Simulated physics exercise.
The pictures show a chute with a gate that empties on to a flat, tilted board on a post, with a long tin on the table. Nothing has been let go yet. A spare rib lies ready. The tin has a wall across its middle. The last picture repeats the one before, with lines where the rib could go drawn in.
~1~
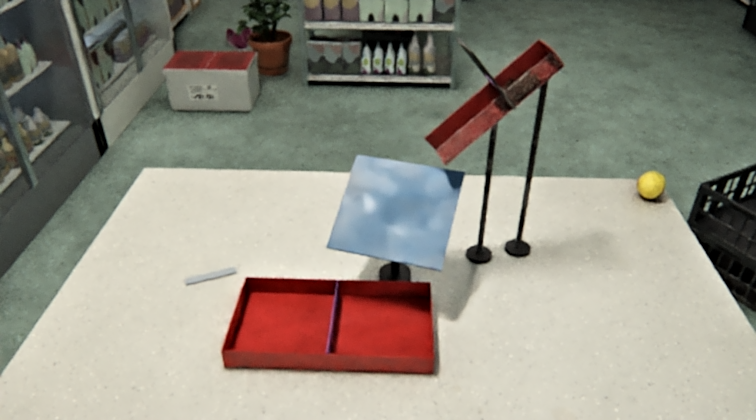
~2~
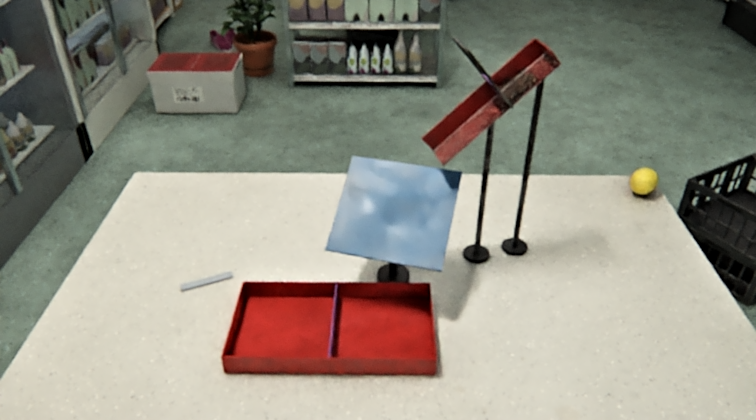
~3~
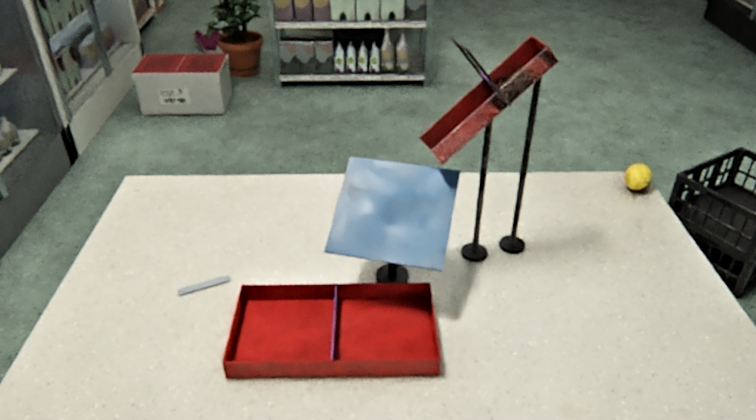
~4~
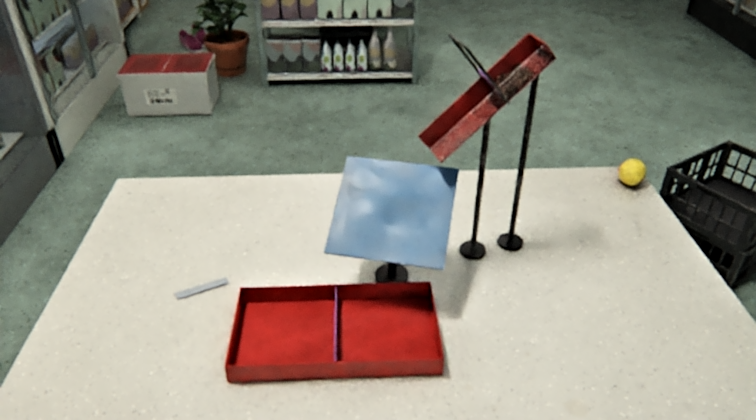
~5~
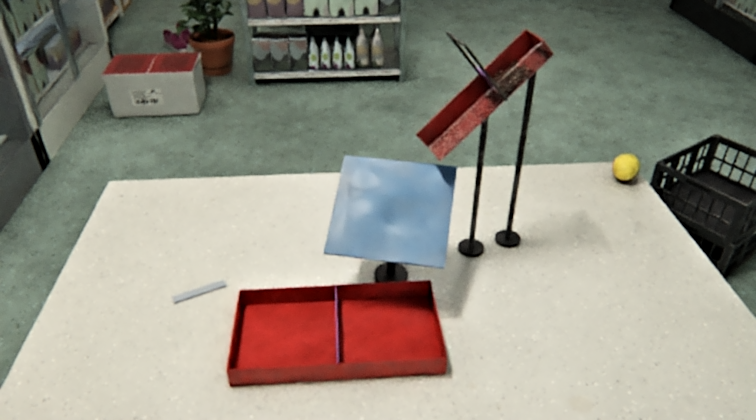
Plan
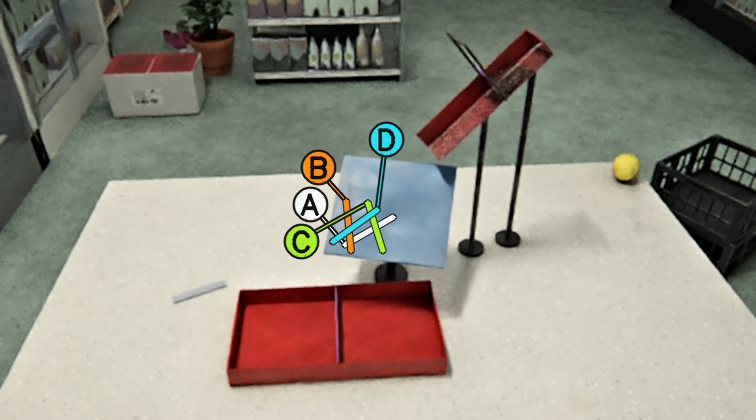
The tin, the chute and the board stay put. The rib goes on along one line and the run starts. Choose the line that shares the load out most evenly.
Take D.
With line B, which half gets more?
The right half.
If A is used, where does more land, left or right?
More lands on the left.
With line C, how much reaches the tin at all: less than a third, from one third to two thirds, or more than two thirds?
Line C gives more than two thirds.
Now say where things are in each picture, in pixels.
In the first picture, load behind the gate at (516, 88), allspice berries; lip of the chute at (441, 158), sloping fairly steeply.
In the second picture, middle of the board at (395, 210), tilted fairly steeply; middle of its low edge at (382, 260); of its high edge at (407, 163).
In the third picture, front corners of the tin at (223, 362) and (440, 359); front end of its middle wall at (332, 360); gate still shut at (488, 81).
In the fourth picture, middle of the load at (508, 82); lip at (435, 156).
In the fifth picture, middle of the load at (506, 79); lip at (434, 154).
On the marked copy, line A from (393, 217) to (345, 244); line B from (346, 201) to (351, 250); line C from (367, 202) to (382, 250); line D from (377, 209) to (332, 241).
Choosing A, of what is caught, most in the left half, about a quarter in the right.
Choosing B, of what is caught, about a quarter in the left half, most in the right.
Choosing C, of what is caught, a small part in the left half, most in the right.
Choosing D, of what is caught, about two thirds in the left half, about a third in the right.
